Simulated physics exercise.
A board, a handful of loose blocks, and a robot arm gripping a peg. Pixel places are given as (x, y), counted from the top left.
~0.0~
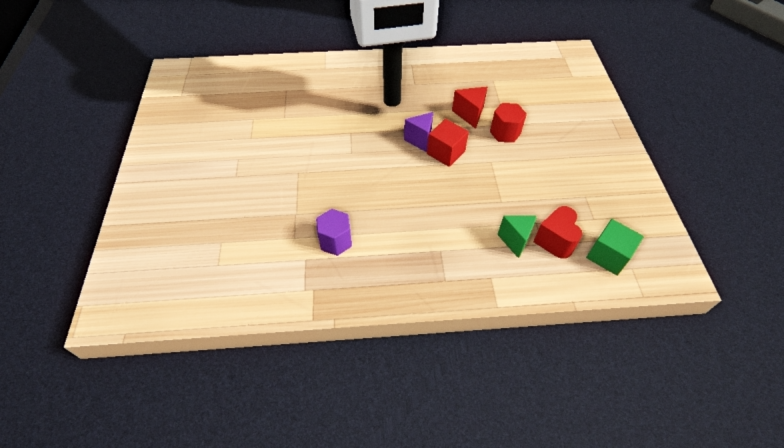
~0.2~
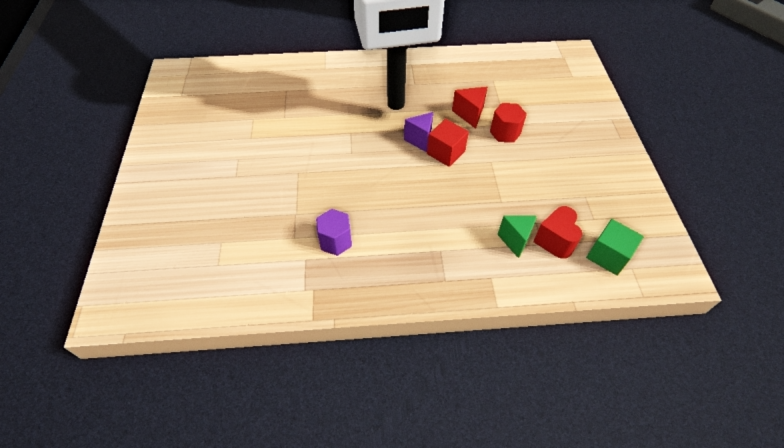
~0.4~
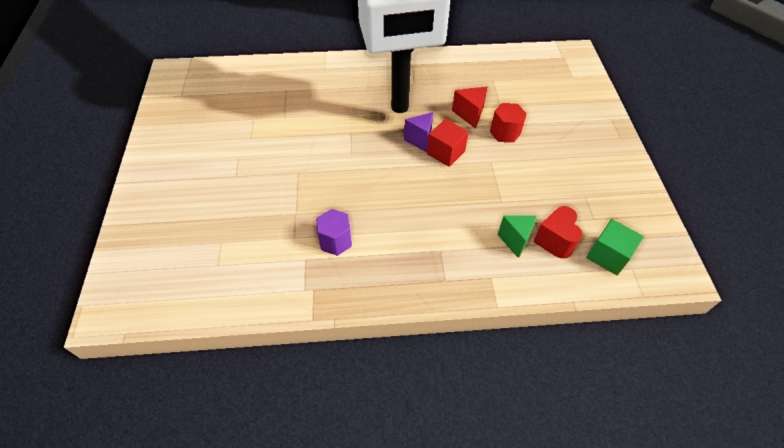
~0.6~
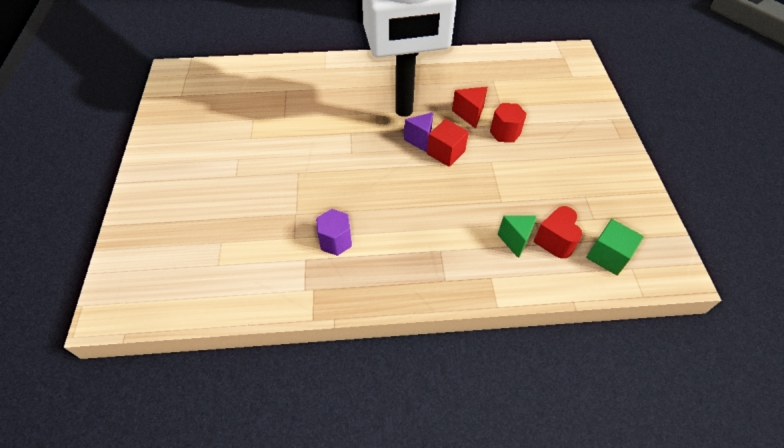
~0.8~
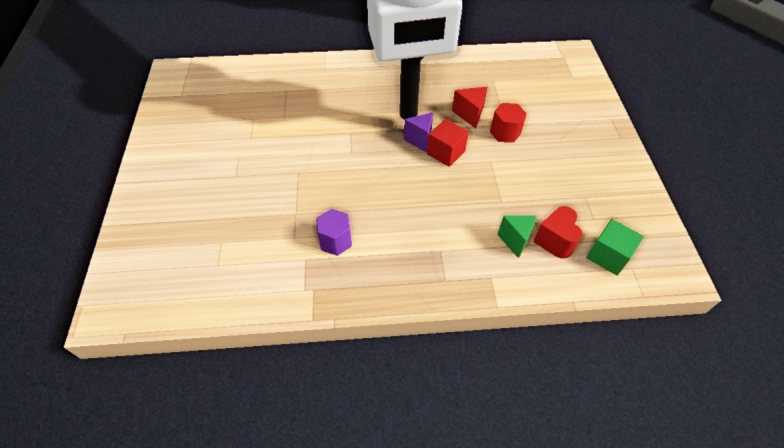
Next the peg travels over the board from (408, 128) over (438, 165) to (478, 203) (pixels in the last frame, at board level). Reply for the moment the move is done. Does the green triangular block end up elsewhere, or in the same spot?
The push misses it.
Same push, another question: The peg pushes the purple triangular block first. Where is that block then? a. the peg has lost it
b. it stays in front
Choice b: It stays in front.
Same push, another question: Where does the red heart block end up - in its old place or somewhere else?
Once the path ends, it is where it was.
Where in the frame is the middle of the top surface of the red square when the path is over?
I'd say the red square ends with its top centre at (472, 145).
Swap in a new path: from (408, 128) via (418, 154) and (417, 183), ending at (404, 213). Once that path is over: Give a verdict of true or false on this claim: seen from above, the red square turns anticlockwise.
Verdict: True.
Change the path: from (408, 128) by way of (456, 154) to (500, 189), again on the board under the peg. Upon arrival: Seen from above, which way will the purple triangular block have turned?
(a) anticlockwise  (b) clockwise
b - clockwise.
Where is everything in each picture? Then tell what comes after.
The first picture shows peg tip at (392, 101); block tops, purple triangular block at (422, 120); red square at (449, 132); green triangular block at (522, 223); red heart block at (564, 223).
The second picture shows peg at (396, 104); blocks unchanged.
The third picture shows peg at (400, 108); blocks unchanged.
The fourth picture shows peg at (404, 111); blocks unchanged.
The fifth picture shows peg at (409, 115); purple triangular block at (422, 120); red square at (449, 132); green triangular block at (522, 223); red heart block at (564, 223).
On the path given first. One third of the way, peg at (428, 140); purple triangular block at (437, 146), turned 20° anticlockwise; red square at (461, 142), turned 50° anticlockwise.
Two thirds of the way, peg at (452, 165); purple triangular block at (466, 172), turned 35° anticlockwise; red square at (472, 145), turned 75° anticlockwise.
At the end, peg at (481, 191); purple triangular block at (494, 198); red square at (472, 145), turned 75° anticlockwise; green triangular block in place; red heart block in place.
